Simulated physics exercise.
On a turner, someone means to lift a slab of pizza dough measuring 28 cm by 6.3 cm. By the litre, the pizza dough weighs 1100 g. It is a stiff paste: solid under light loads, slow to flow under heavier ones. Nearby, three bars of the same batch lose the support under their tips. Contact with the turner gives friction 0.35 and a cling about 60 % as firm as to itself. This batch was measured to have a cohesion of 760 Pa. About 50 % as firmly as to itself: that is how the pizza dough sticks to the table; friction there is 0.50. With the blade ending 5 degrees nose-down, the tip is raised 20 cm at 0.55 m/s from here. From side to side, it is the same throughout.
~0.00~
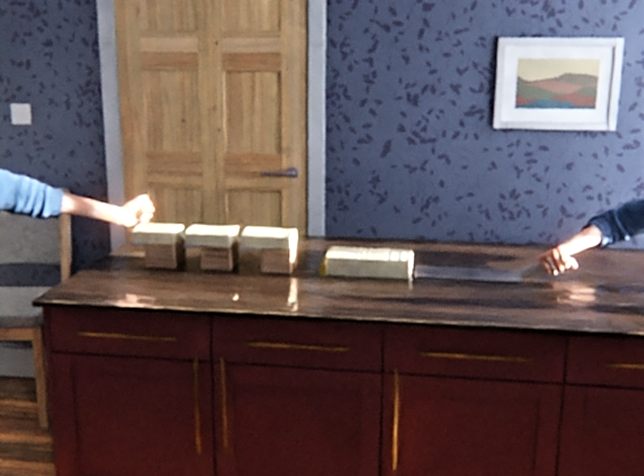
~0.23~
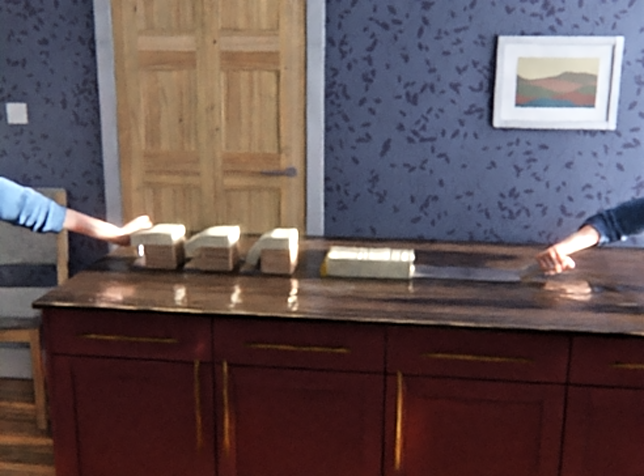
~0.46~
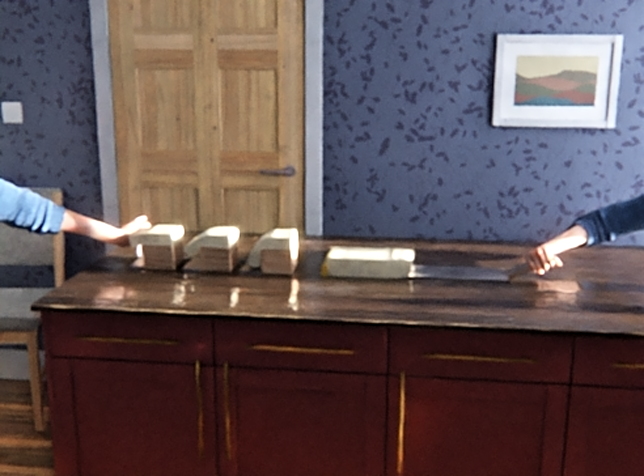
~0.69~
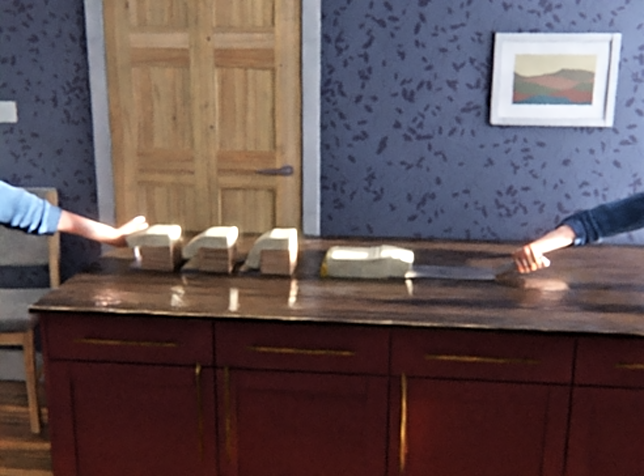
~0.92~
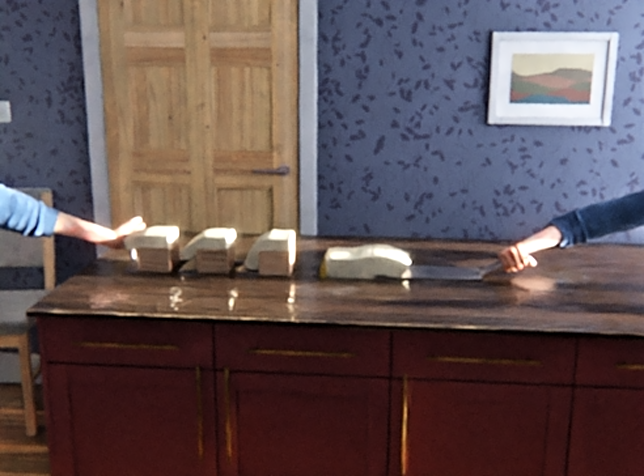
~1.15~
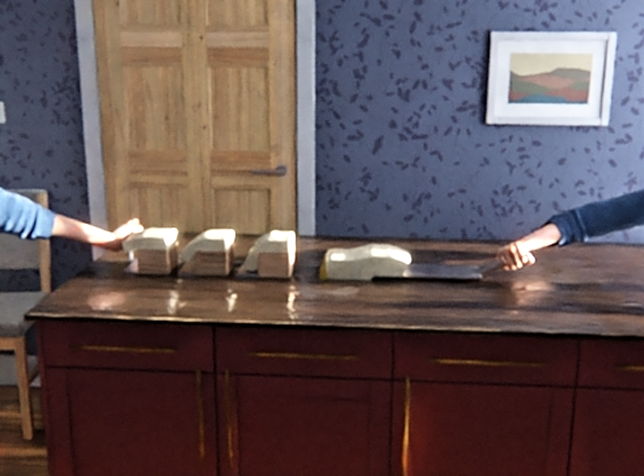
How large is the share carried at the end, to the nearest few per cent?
Roughly 42 per cent.
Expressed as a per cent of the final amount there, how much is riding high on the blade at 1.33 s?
Some 60 in a hundred.
After 1.33 s, the tip is 10 cm up.
After 1.55 s, the tip is 20 cm up and 42 % is riding high on the blade.
After 1.76 s, the tip is 20 cm up and 42 % is riding high on the blade.
After 1.97 s, the tip is 20 cm up and 42 % is riding high on the blade.
After 2.10 s, the tip is 20 cm up and 42 % is riding high on the blade.
